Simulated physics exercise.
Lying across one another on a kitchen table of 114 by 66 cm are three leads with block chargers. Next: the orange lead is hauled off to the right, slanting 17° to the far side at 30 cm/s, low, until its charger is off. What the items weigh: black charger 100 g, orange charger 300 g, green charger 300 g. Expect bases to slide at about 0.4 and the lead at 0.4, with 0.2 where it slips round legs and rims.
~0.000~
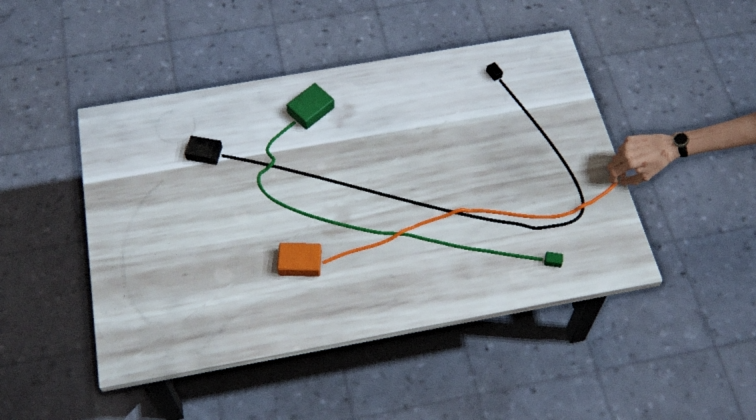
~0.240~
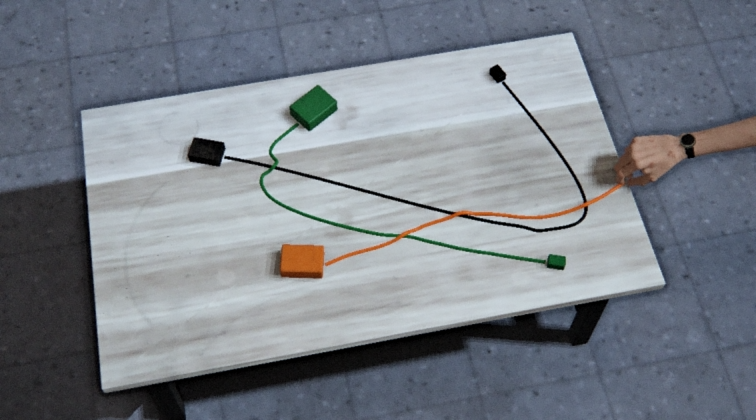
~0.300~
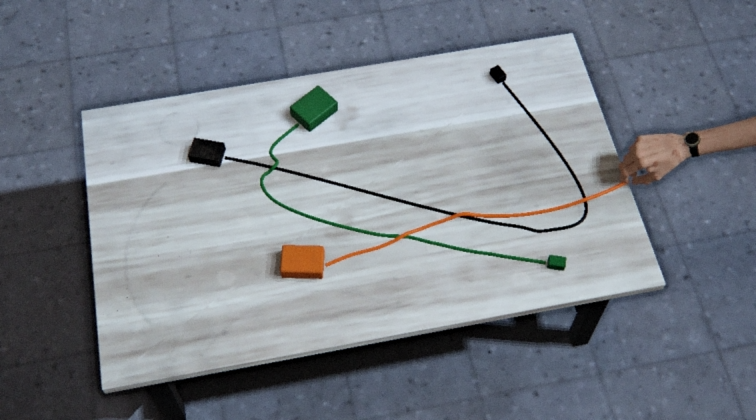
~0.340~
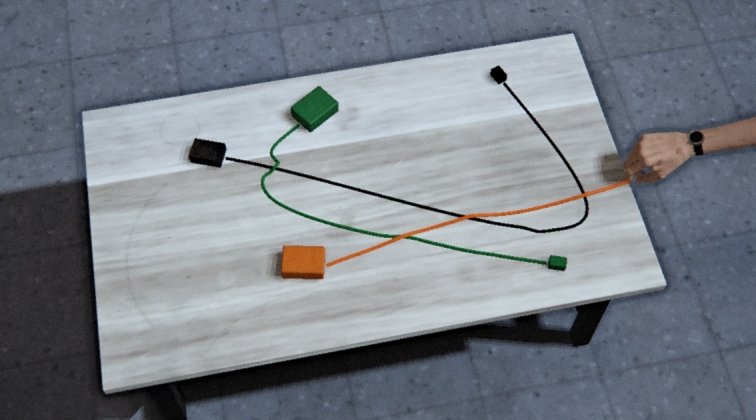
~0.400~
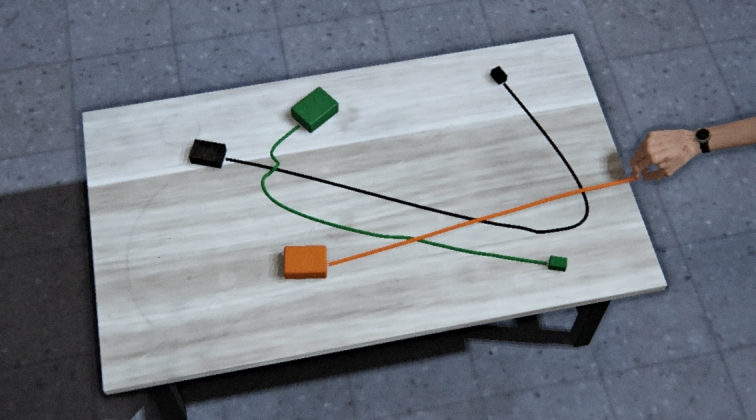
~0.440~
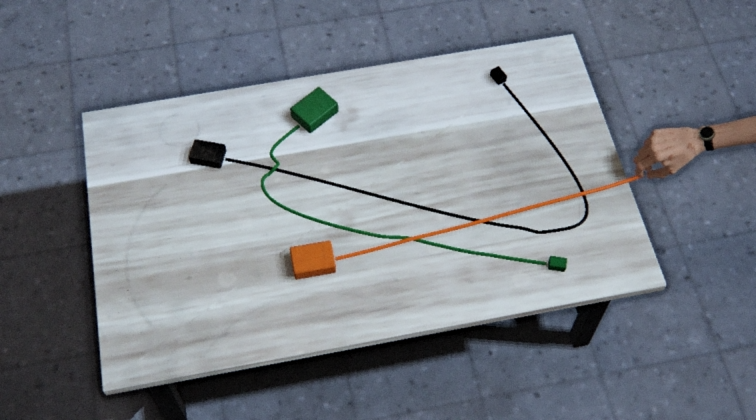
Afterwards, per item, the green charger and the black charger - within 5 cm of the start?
The green charger stays largely undisturbed, the black charger stays largely undisturbed.
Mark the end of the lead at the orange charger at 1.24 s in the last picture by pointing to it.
Close to (443, 225) in the last picture.
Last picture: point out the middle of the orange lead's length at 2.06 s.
Around (682, 138).
After 1.2 s, the orange lead's tail end at (443, 225); orange charger 26 cm off its start.
After 2.1 s, the orange lead's tail end at (545, 185); orange charger 50 cm off its start.
After 2.9 s, the orange lead has left the top; orange charger over the edge.
After 3.7 s, the orange lead has left the top; orange charger over the edge.
After 4.2 s, the orange lead has left the top; black charger 0 cm off its start at (207, 150), green charger 0 cm off its start at (314, 105), orange charger over the edge.
